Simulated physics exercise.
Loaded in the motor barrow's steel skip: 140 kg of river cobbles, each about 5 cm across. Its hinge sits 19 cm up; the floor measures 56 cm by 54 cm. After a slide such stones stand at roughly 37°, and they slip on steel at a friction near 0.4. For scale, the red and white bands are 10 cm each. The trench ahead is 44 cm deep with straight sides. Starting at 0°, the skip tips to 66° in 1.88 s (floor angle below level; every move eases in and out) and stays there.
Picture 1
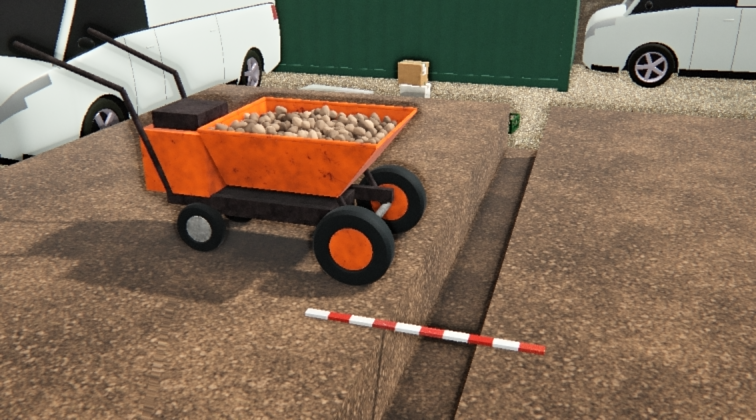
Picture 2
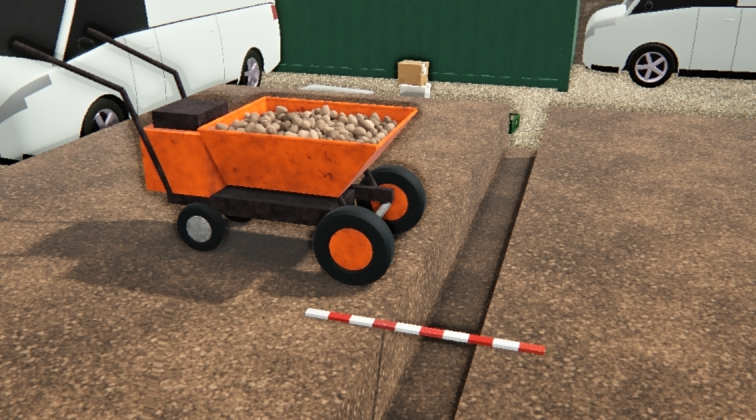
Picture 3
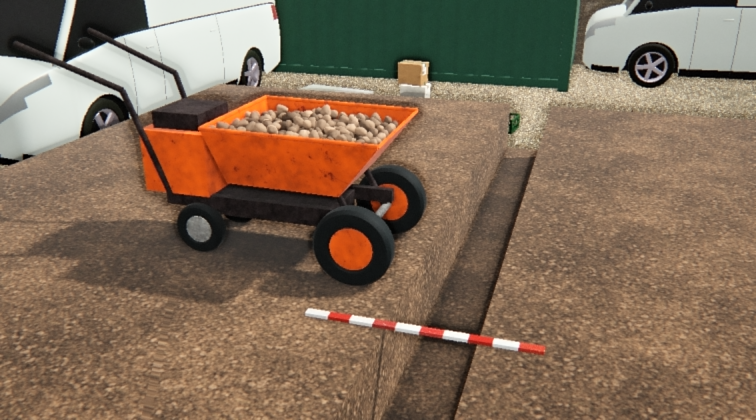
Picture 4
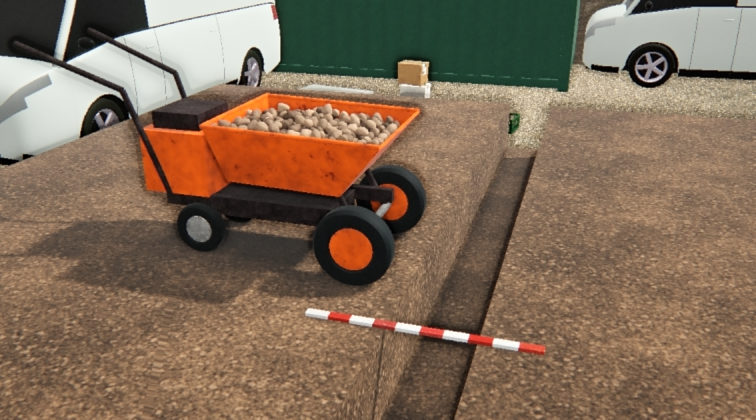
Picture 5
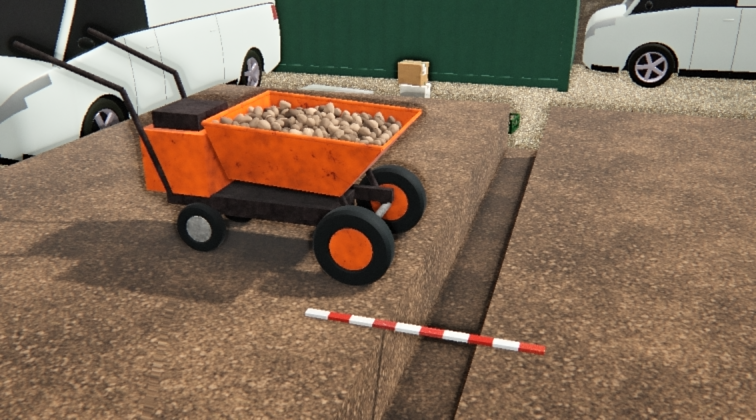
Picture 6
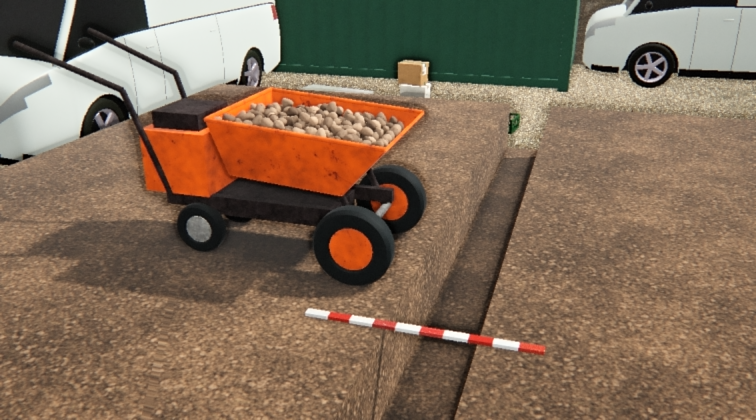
An orange motor barrow with black handles, its skip heaped with brown and grey stones, stands left of centre on brown ground, seen from slightly above and to one side. A narrow straight trench with a red-and-white banded pole across it lies to the right, with white vehicles and a green container behind. The skip tilts slightly towards the trench, slowly at first, while the wheels and camera stay still.
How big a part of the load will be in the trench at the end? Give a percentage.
Close to 50 in a hundred.
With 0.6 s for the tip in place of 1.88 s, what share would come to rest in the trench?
Then about 30 per cent.
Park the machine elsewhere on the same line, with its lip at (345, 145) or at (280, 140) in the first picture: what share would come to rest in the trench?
First some 85, then 80 per cent.
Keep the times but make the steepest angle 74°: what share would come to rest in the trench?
In that case some 45 per cent.
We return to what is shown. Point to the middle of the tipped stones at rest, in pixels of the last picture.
Around (499, 271).
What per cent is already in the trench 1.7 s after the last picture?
Some 10 per cent.
Then, 1.1 s after the last picture the floor is at 56°, 99 % in the skip, 1 % in the trench; the foremost stones are at (474, 204).
Then, 1.7 s after the last picture the floor is at 66°, 54 % in the skip, 11 % in the trench, 35 % past the trench; the foremost stones are at (602, 288).
Then, 2.0 s after the last picture the floor is at 66°, 28 % in the skip, 21 % in the trench, 51 % past the trench; the foremost stones are at (675, 294).
Then, 4.0 s after the last picture the floor is at 66°, 0 % in the skip, 50 % in the trench, 50 % past the trench; the foremost stones are at (703, 284).
